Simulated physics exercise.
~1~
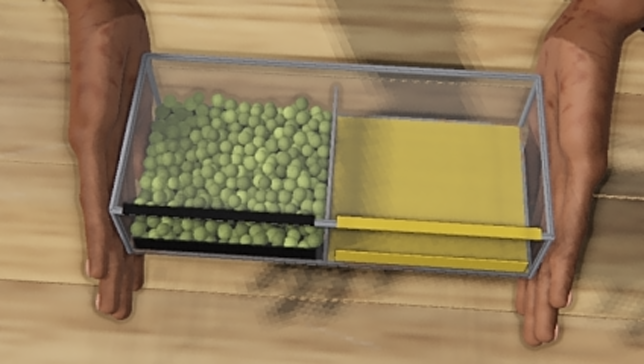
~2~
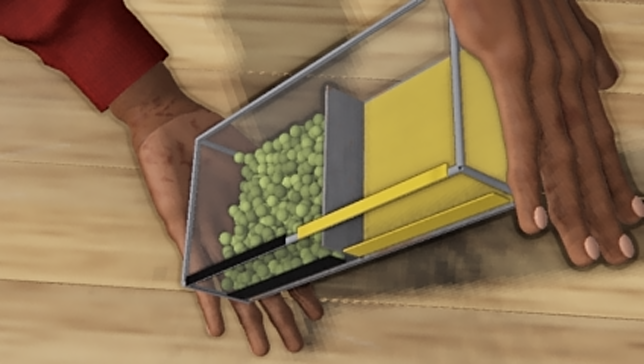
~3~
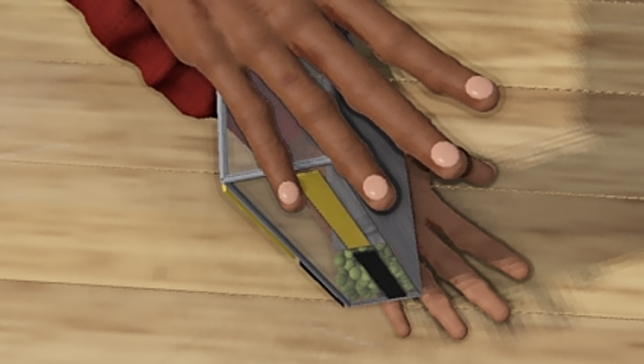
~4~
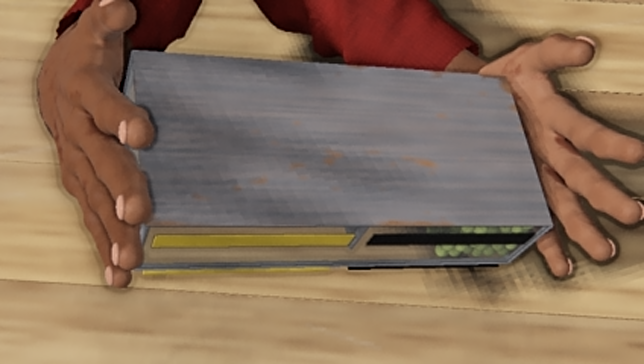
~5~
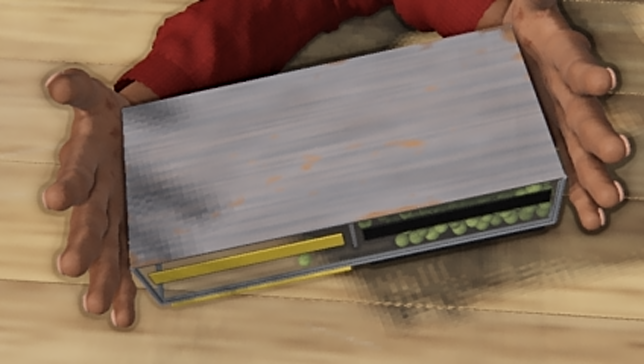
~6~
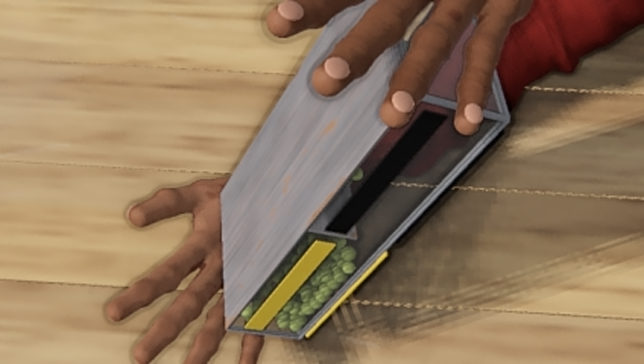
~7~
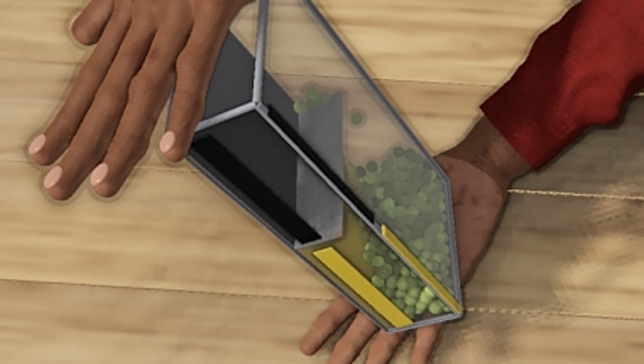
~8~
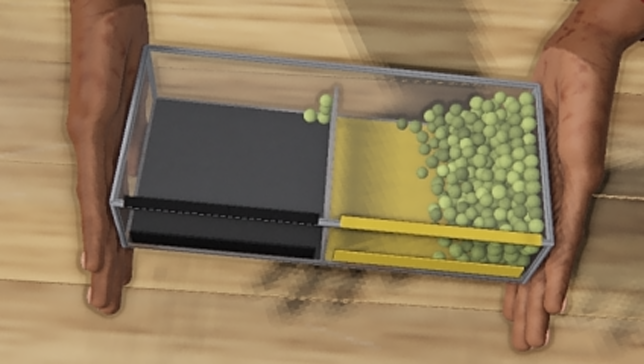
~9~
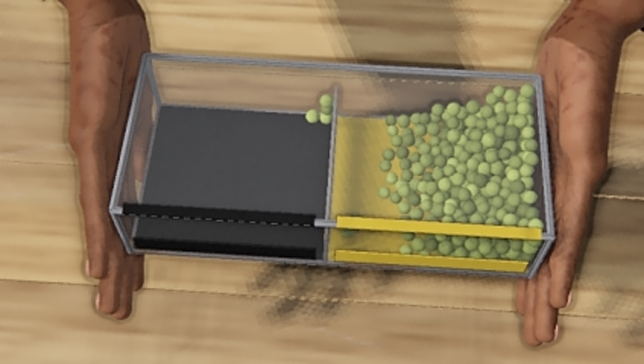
On a pale wooden tabletop seen from above, two hands hold a clear-lidded box split by a divider, with a black compartment on the left full of green peas and an empty yellow one on the right. The hands, in red sleeves, swing the box around and tip it until its plain grey underside faces up. They keep turning it, and peas slide into the yellow end. The box comes back to its starting position, lid up. It ends still, with the peas heaped in the yellow side and only a few resting by the divider on the black side.
